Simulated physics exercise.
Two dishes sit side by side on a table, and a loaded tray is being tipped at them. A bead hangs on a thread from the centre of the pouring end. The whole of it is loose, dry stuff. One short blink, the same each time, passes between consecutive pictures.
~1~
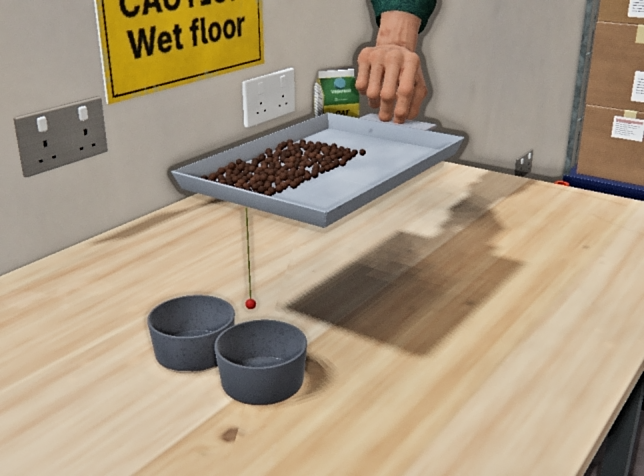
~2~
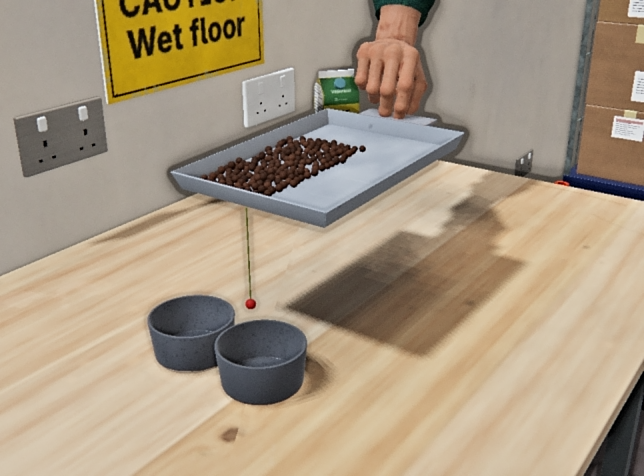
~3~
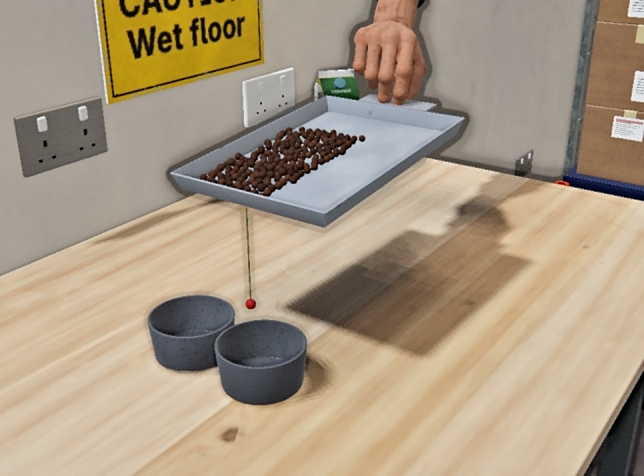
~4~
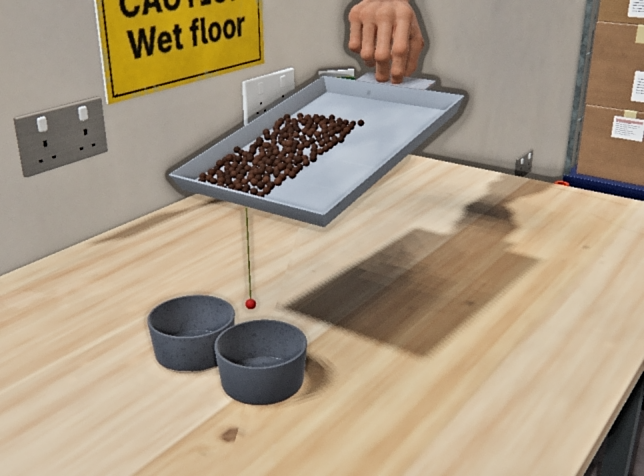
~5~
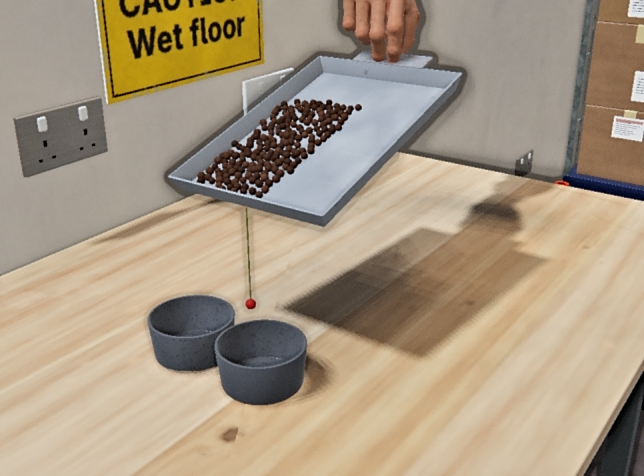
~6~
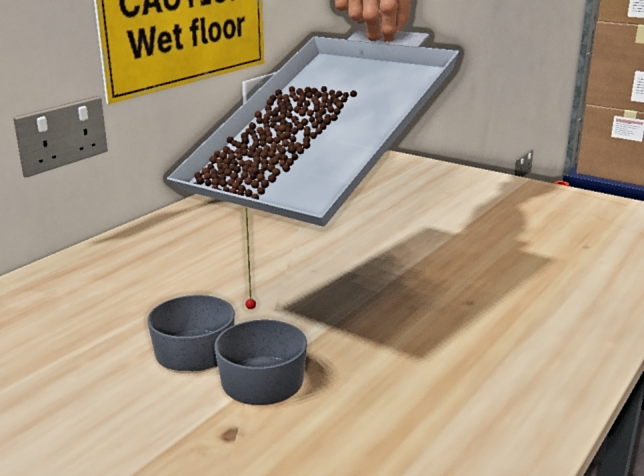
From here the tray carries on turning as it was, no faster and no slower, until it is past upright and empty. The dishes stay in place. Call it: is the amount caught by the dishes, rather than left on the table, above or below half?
Above half.
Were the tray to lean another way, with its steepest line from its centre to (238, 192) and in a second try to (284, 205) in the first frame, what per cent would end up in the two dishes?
So it's 70 percent with the first slope and 60 percent with the other.
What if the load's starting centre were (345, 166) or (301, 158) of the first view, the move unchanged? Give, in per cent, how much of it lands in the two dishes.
First some 70, then 70 per cent.
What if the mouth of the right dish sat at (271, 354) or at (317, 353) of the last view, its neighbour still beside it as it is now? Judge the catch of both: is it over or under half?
Try 1: The greater share; try 2: A lesser share.
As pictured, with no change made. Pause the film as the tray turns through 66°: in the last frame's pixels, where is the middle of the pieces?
Look close to (229, 188) in the last picture.
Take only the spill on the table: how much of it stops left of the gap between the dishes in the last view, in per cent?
Estimate: About 80 per cent.
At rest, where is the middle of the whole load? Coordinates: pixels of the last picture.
I'd put the middle somewhere around (204, 356).
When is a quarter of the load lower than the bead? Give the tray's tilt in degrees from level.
Reading: Some 90°.
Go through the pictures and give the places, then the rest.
The first picture shows corners of the pouring end (181, 171) and (324, 208), level; middle of the load (285, 169), allspice berries; left dish (162, 350); right dish (232, 380); bead on its thread (251, 304).
The second picture shows corners of the pouring end (181, 171) and (324, 208), level; middle of the load (285, 167).
The third picture shows corners of the pouring end (180, 172) and (323, 208), tipped barely, level across its low end; middle of the load (284, 162).
The fourth picture shows corners of the pouring end (179, 173) and (322, 209), tipped a little, level across its low end; middle of the load (283, 154).
The fifth picture shows corners of the pouring end (177, 174) and (320, 210), tipped clearly, level across its low end; middle of the load (281, 146).
The sixth picture shows corners of the pouring end (176, 175) and (319, 211), tipped clearly, level across its low end; middle of the load (277, 140), roughly a quarter on the move; left dish (162, 350); right dish (232, 380).
Just after the last frame, tray tipped steeply; almost all on the tray; about a tenth in the air.
A moment on, tray tipped past a quarter turn; about a tenth on the tray; roughly a quarter in the right dish; roughly a third in the left dish; about a tenth outside both; roughly a quarter in the air.
Further on, tray tipped past a quarter turn; roughly a third in the right dish; roughly half in the left dish; roughly a quarter outside both.
When it is over, tray tipped past a quarter turn; roughly a third in the right dish; roughly half in the left dish; roughly a quarter outside both.
